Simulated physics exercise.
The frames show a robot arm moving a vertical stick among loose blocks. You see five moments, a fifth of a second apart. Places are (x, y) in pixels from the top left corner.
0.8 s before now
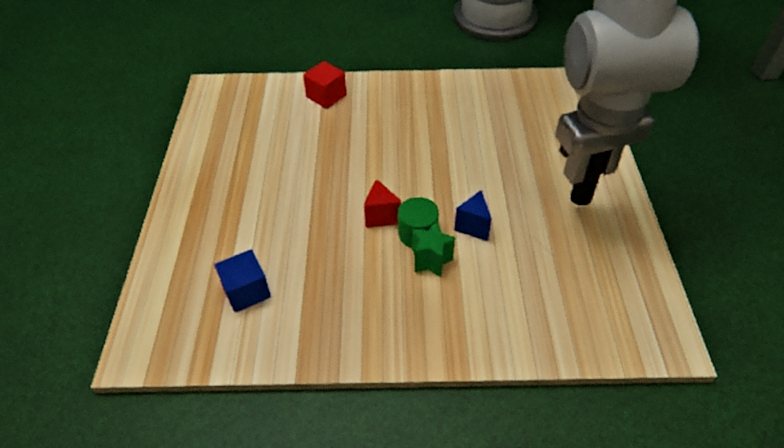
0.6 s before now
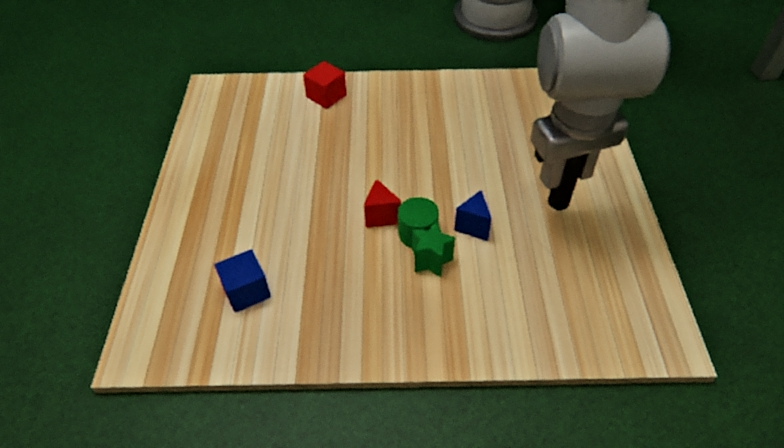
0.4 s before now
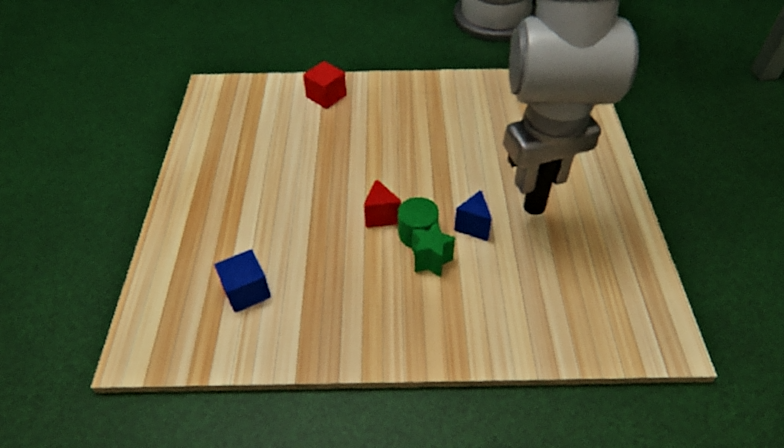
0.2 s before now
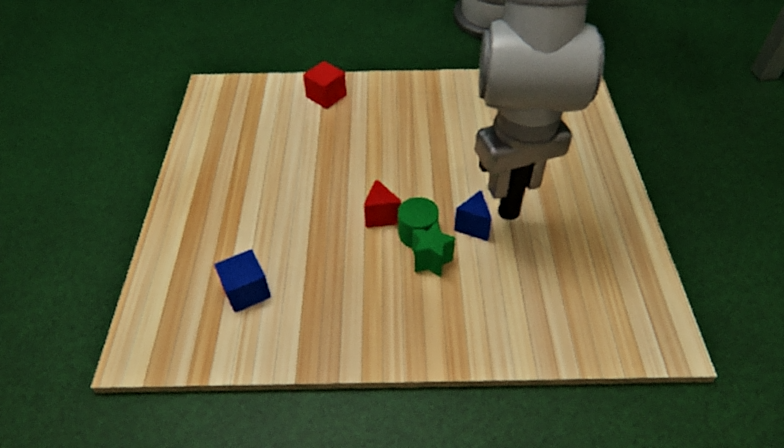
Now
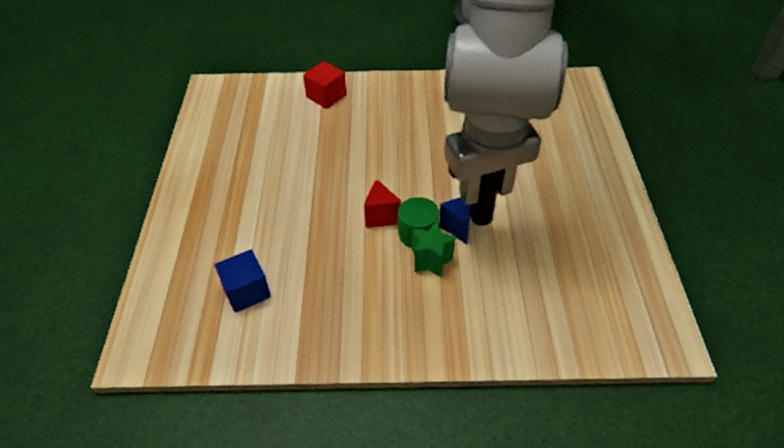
To begin with, a robot arm holds a dark vertical stick at the right of a wooden board scattered with red, green and blue blocks. The arm moves steadily left across the bare wood toward the blue triangle, then nudges it slightly left, closer to the unmoving green blocks.
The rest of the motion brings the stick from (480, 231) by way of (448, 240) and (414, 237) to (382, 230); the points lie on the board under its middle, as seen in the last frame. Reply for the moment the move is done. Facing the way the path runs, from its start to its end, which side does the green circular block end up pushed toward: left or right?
Right.
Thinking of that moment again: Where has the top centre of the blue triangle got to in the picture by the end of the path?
The top centre is at (432, 197).
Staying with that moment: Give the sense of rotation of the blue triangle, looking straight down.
It ends up turned clockwise.
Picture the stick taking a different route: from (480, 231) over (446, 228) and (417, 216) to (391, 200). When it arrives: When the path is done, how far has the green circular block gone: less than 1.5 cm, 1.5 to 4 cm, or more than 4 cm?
Band: 1.5 to 4 cm.
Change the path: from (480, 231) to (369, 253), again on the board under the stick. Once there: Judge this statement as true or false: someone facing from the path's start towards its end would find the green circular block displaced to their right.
True.
The first path, step by step. One third of the way, stick at (448, 228); red triangle at (376, 193); green circular block at (408, 211); blue triangle at (440, 202), turned 45° clockwise.
Two thirds of the way, stick at (414, 225); red triangle at (368, 186), turned 20° anticlockwise; green circular block at (383, 207); green star block at (423, 239), turned 45° anticlockwise; blue triangle at (432, 197), turned 75° clockwise.
At the end, stick at (381, 218); red triangle at (359, 179); green circular block at (350, 202); green star block at (423, 239), turned 45° anticlockwise; blue triangle at (432, 197), turned 80° clockwise.
